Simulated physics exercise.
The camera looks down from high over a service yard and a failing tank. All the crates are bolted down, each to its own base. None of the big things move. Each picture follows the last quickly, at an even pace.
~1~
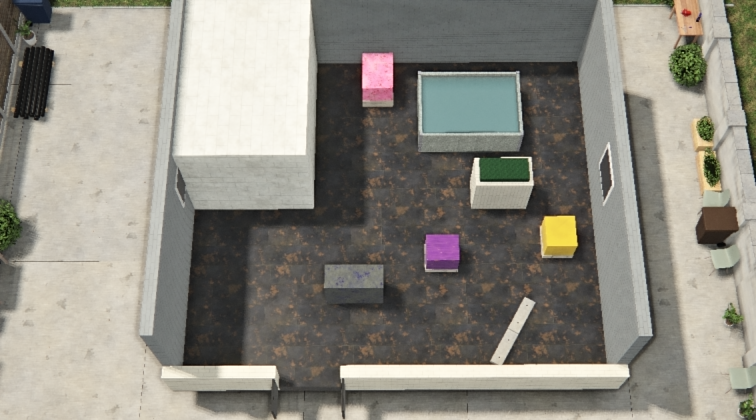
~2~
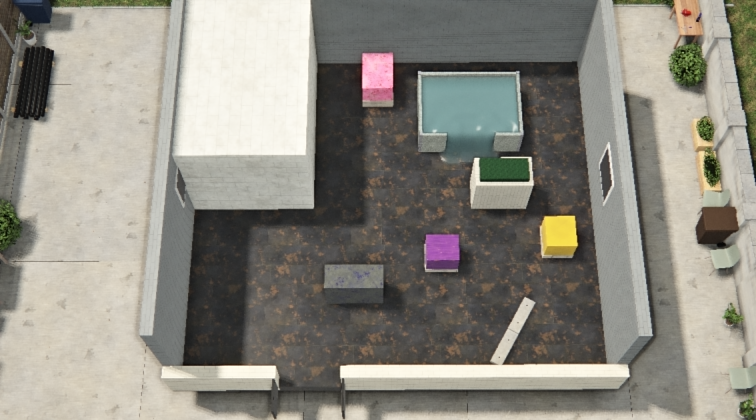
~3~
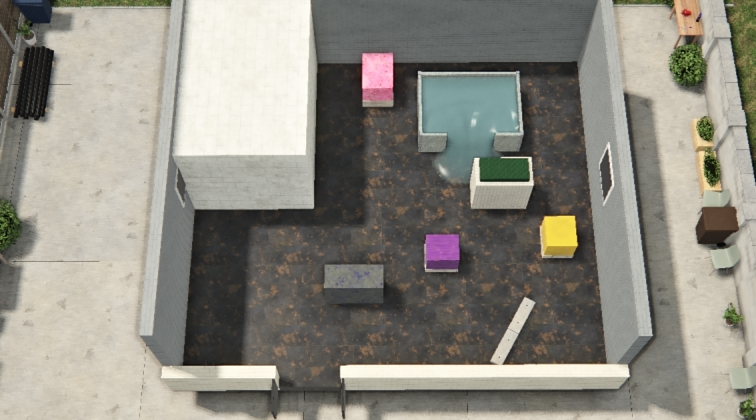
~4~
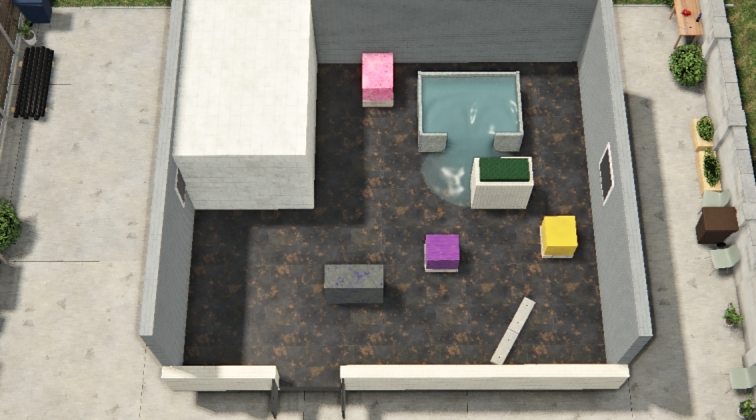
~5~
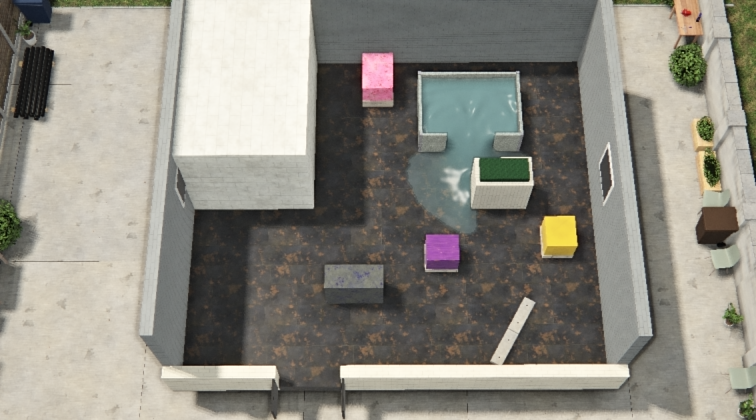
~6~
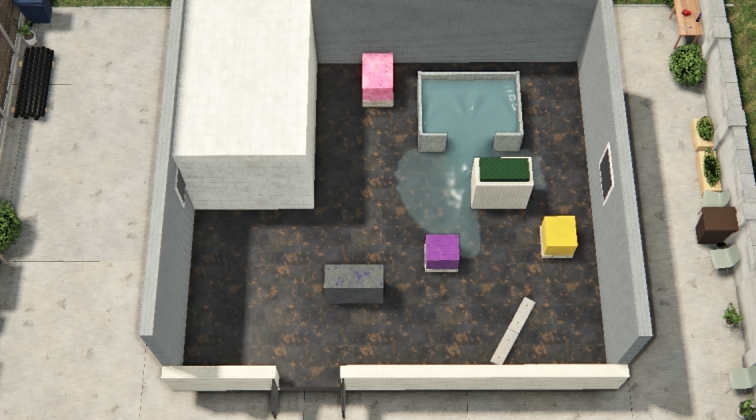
A large pale block fills the upper left of a walled yard with a dark mottled floor, seen from high above. A grey-walled tank of blue-green water stands at the upper right, with a pink block to its left, a green-topped white box below, purple and yellow blocks, a grey block and a slanting white plank. The tank's front opens and water pours out, spreading around the white box to the purple block.
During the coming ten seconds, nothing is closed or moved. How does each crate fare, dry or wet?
The purple crate comes out wet. The yellow crate comes out dry. The pink crate comes out dry.
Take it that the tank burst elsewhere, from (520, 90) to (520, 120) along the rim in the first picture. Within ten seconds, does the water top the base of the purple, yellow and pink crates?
The purple one is not reached; the yellow one is reached; the pink one is not reached.
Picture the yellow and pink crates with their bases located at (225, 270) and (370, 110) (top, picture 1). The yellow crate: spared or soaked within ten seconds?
I'd say the yellow crate gets flooded.
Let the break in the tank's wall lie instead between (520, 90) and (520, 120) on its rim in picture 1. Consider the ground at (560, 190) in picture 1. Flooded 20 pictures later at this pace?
Short version: Swamped.
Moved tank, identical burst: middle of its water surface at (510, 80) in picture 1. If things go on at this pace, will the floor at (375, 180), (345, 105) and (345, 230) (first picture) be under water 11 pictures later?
Results in order - swamped, left untouched, swamped.
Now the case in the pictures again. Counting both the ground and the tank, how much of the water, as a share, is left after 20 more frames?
I make it around 100 per cent.
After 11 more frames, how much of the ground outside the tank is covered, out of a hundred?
35 %.
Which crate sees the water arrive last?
Last of all: The pink one.
A moment on, water covers 20 % of the floor; the purple crate water round its plinth, the yellow crate not reached, the pink crate not reached.
Next, water covers 35 % of the floor; the purple crate water round its plinth, the yellow crate water round its plinth, the pink crate not reached.
Then, water covers 60 % of the floor; the purple crate water round its plinth, the yellow crate water round its plinth, the pink crate not reached.
Later, water covers 80 % of the floor; the purple crate water round its plinth, the yellow crate water round its plinth, the pink crate water round its plinth.
In the end, water covers 100 % of the floor; the purple crate was topped, the yellow crate stayed above the water, the pink crate stayed above the water.
